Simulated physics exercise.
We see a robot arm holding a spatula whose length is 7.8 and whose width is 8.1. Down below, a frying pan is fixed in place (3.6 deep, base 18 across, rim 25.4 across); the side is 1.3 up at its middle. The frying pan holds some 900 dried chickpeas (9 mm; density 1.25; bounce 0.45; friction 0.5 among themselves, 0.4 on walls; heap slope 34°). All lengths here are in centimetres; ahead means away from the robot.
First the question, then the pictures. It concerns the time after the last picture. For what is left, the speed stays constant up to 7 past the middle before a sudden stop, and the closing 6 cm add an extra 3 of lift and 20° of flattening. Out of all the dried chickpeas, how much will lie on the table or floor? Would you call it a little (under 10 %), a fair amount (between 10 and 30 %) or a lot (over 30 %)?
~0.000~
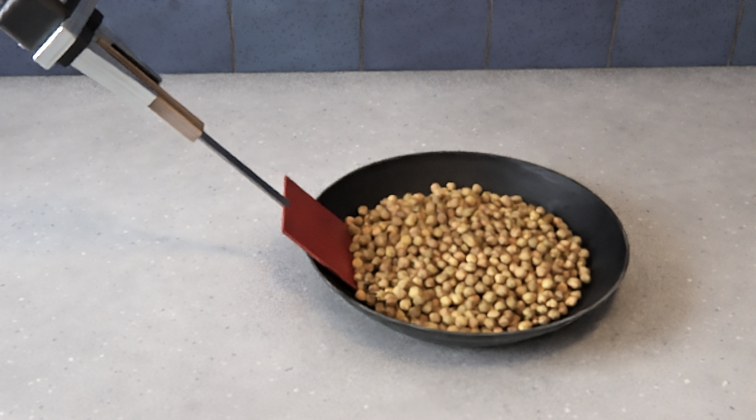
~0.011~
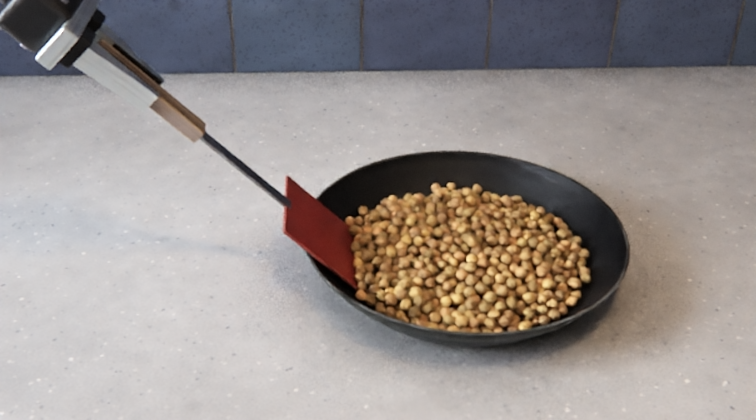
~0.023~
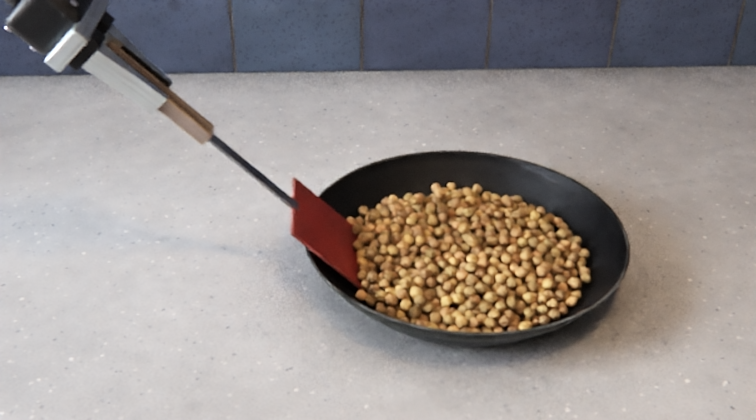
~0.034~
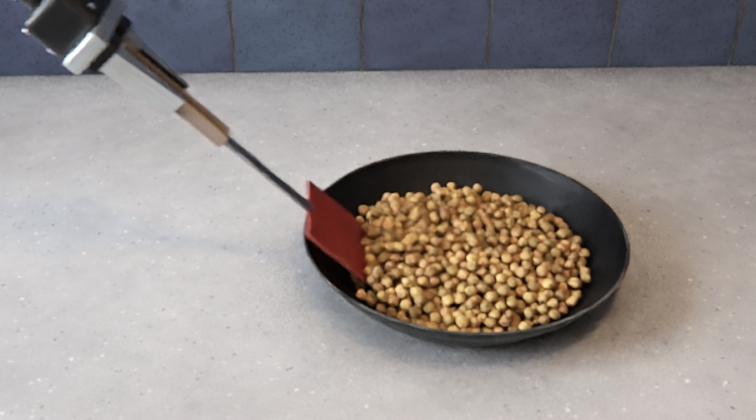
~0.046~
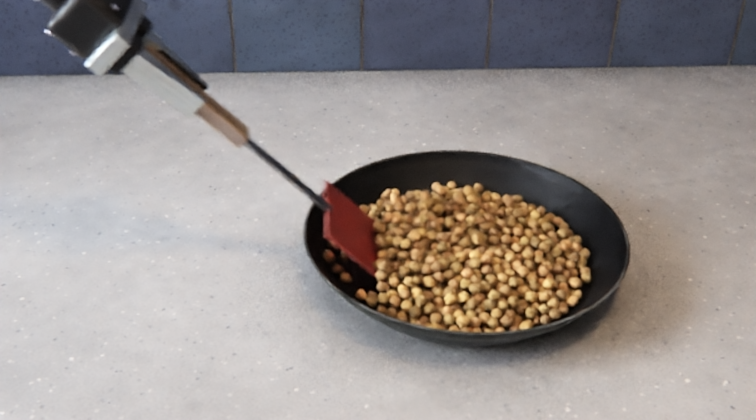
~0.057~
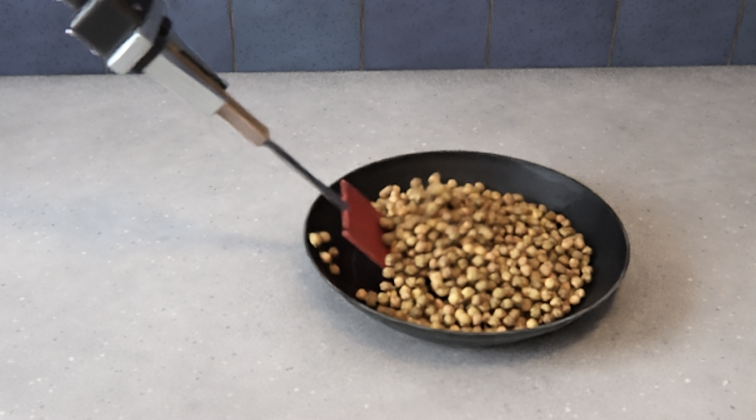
A fair amount, between 10 and 30 %.
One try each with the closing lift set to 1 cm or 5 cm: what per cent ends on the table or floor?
It comes to around 15 per cent on the first try and around 25 per cent on the second.
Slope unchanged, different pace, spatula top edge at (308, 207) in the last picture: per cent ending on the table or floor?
Estimate: Close to 0 %.
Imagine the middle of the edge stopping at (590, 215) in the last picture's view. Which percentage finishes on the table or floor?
Around 35 percent ends on the table or floor.
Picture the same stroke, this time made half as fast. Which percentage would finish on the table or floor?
Estimated share: Some 5 %.
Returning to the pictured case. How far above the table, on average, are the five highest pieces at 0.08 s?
8 cm or so.
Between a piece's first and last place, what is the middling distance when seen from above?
3 cm.
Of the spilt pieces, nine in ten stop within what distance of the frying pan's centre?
Roughly 55 cm.
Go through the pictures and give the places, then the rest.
The first picture shows spatula top edge at (284, 202), sloping 46°; upper third of the load around (459, 245), from x 350 to 585, top at y 185; 900 in the frying pan.
The second picture shows spatula top edge at (285, 202), sloping 46°; upper third of the load around (459, 245), from x 350 to 585, top at y 185.
The third picture shows spatula top edge at (293, 204), sloping 46°; upper third of the load around (457, 244), from x 350 to 585, top at y 185.
The fourth picture shows spatula top edge at (308, 206), sloping 46°; upper third of the load around (450, 242), from x 350 to 585, top at y 185.
The fifth picture shows spatula top edge at (326, 207), sloping 46°; upper third of the load around (448, 242), from x 330 to 585, top at y 185.
The sixth picture shows spatula top edge at (344, 206), sloping 46°; upper third of the load around (451, 239), from x 315 to 585, top at y 180; 900 in the frying pan.
By 0.08 s, sloping 46°, highest piece 8 above the table; 898 in the frying pan, 2 on the blade or in flight.
By 0.11 s, sloping 40°, highest piece 10 above the table; 890 in the frying pan, 10 on the blade or in flight.
By 0.33 s, sloping 26°, highest piece 5 above the table; 699 in the frying pan, 196 on the table or floor, 5 on the blade or in flight.
By 1.38 s, sloping 26°, highest piece 4 above the table; 698 in the frying pan, 202 on the table or floor.
Final count, 698 in the frying pan, 202 on the table or floor. That is 22 % on the table or floor.
